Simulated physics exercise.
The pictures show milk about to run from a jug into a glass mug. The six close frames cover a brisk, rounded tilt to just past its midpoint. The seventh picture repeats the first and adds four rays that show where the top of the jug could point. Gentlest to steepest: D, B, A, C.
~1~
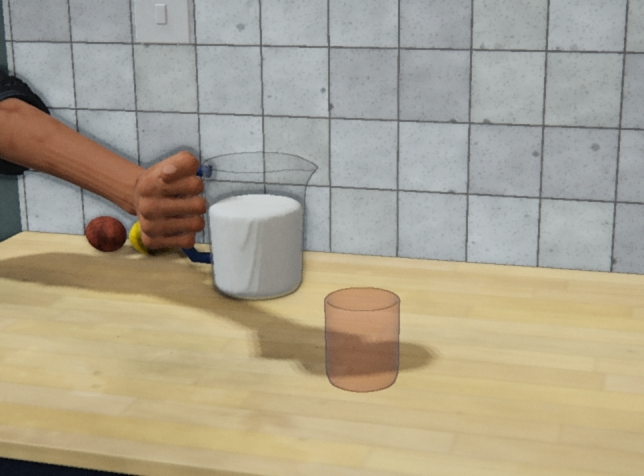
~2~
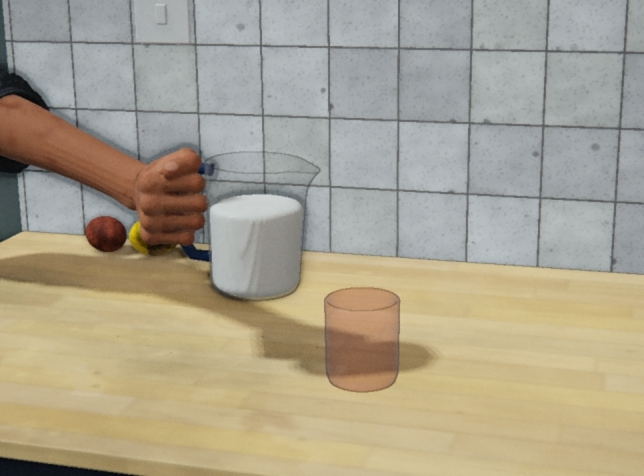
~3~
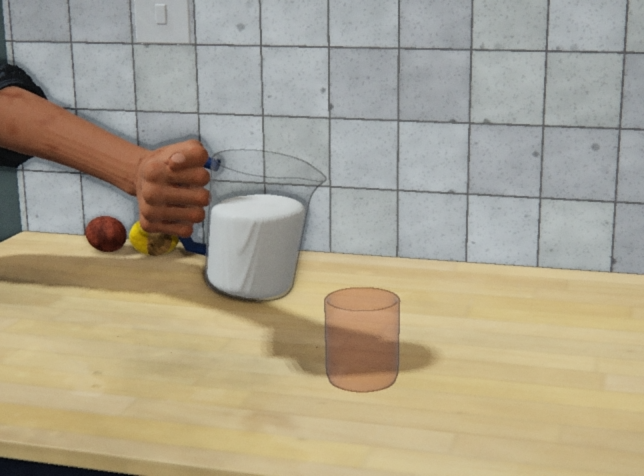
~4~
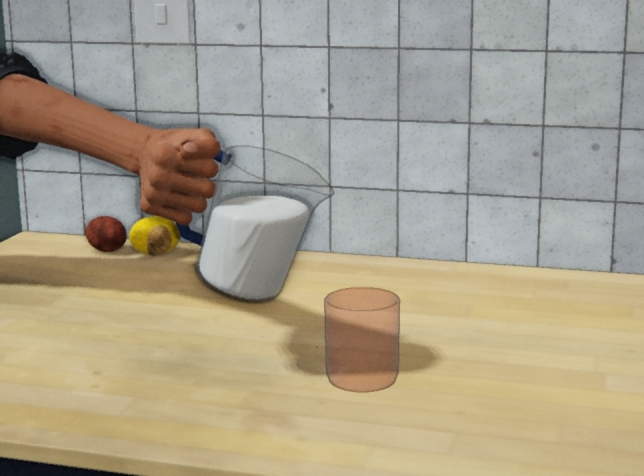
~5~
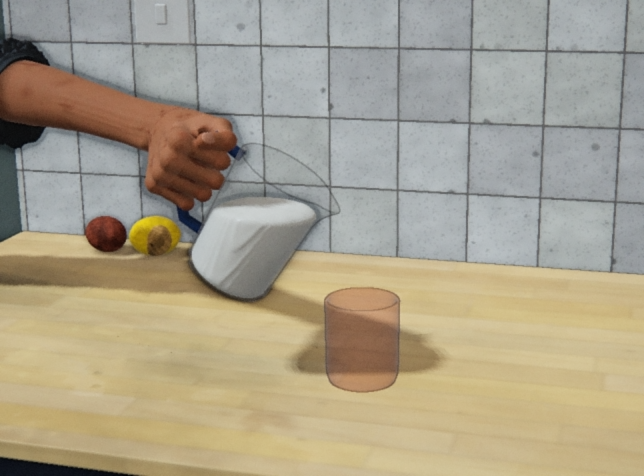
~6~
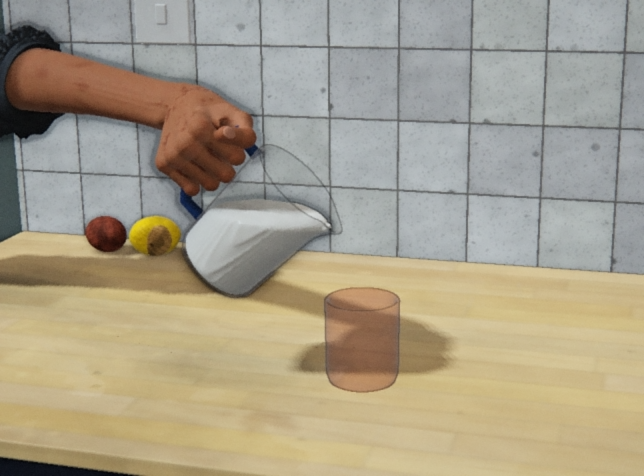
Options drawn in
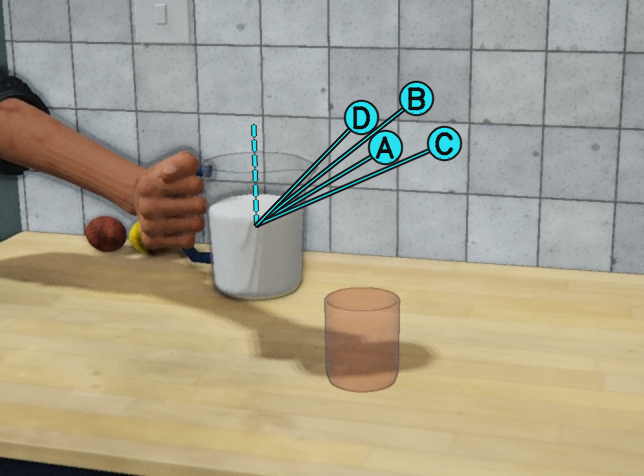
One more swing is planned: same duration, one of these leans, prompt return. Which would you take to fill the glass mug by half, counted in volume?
Choose C.
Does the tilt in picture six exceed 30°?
Yes, it does.
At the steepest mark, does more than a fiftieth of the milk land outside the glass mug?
No, it does not.
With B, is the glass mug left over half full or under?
Under half.
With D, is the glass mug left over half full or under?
Under.
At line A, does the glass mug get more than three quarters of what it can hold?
No, it does not.
On the marked copy, A at (371, 156); B at (403, 109); C at (428, 150); D at (349, 129).
For line A, the glass mug ends with about 31 % of what it can hold.
For line B, the glass mug ends with about 16 % of what it can hold.
For line C, the glass mug ends with about 52 % of what it can hold.
For line D, the glass mug ends with about 6 % of what it can hold.
